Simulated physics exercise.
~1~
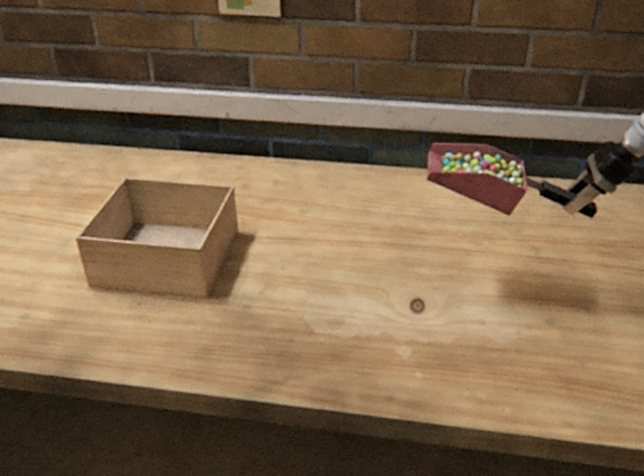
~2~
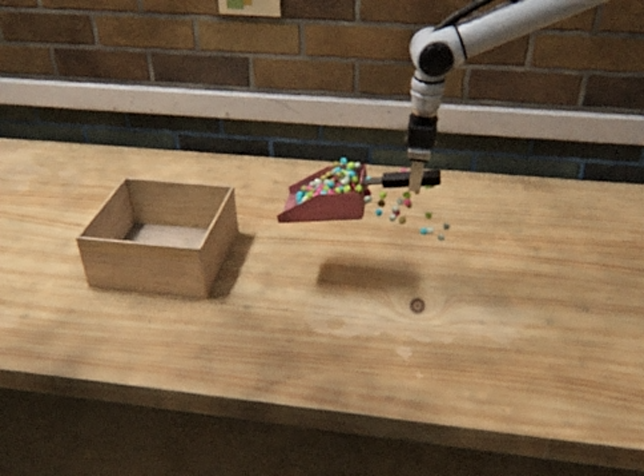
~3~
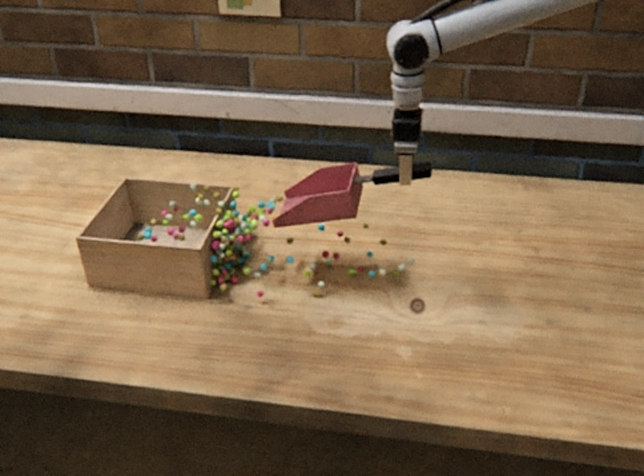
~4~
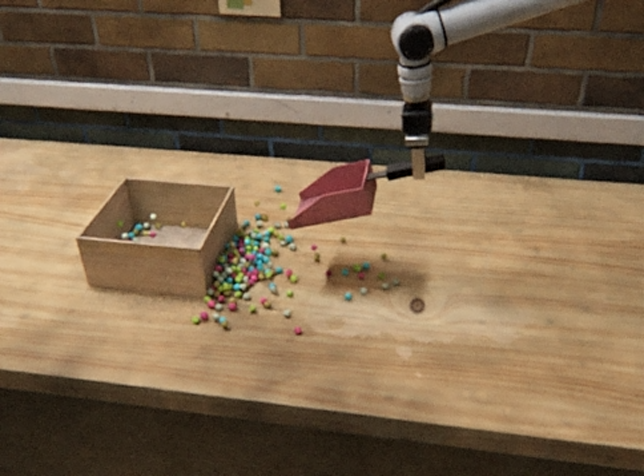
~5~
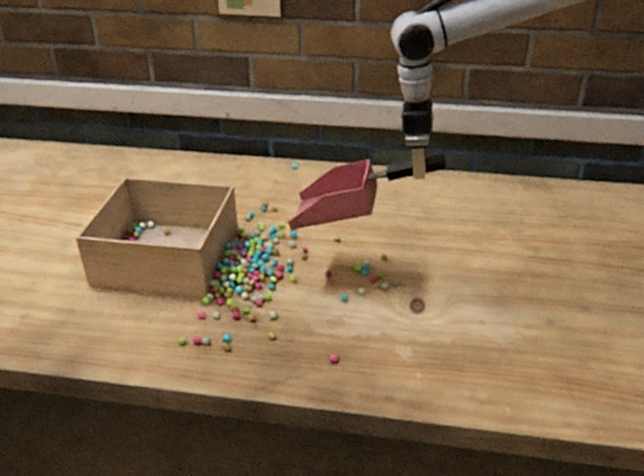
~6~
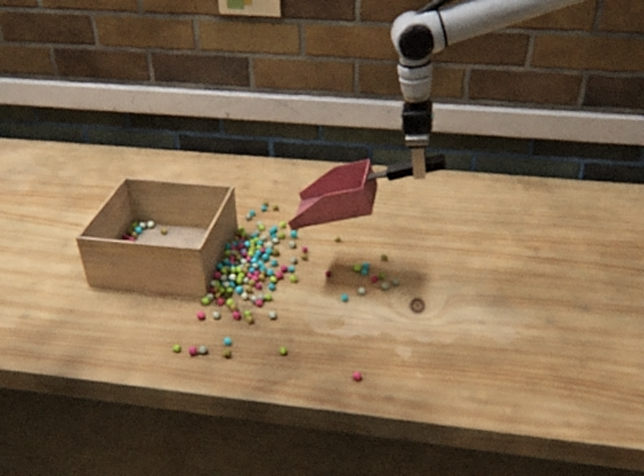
A robot arm swings a red scoop of colourful beads left and tips it, spilling most beside a wooden box, few inside.
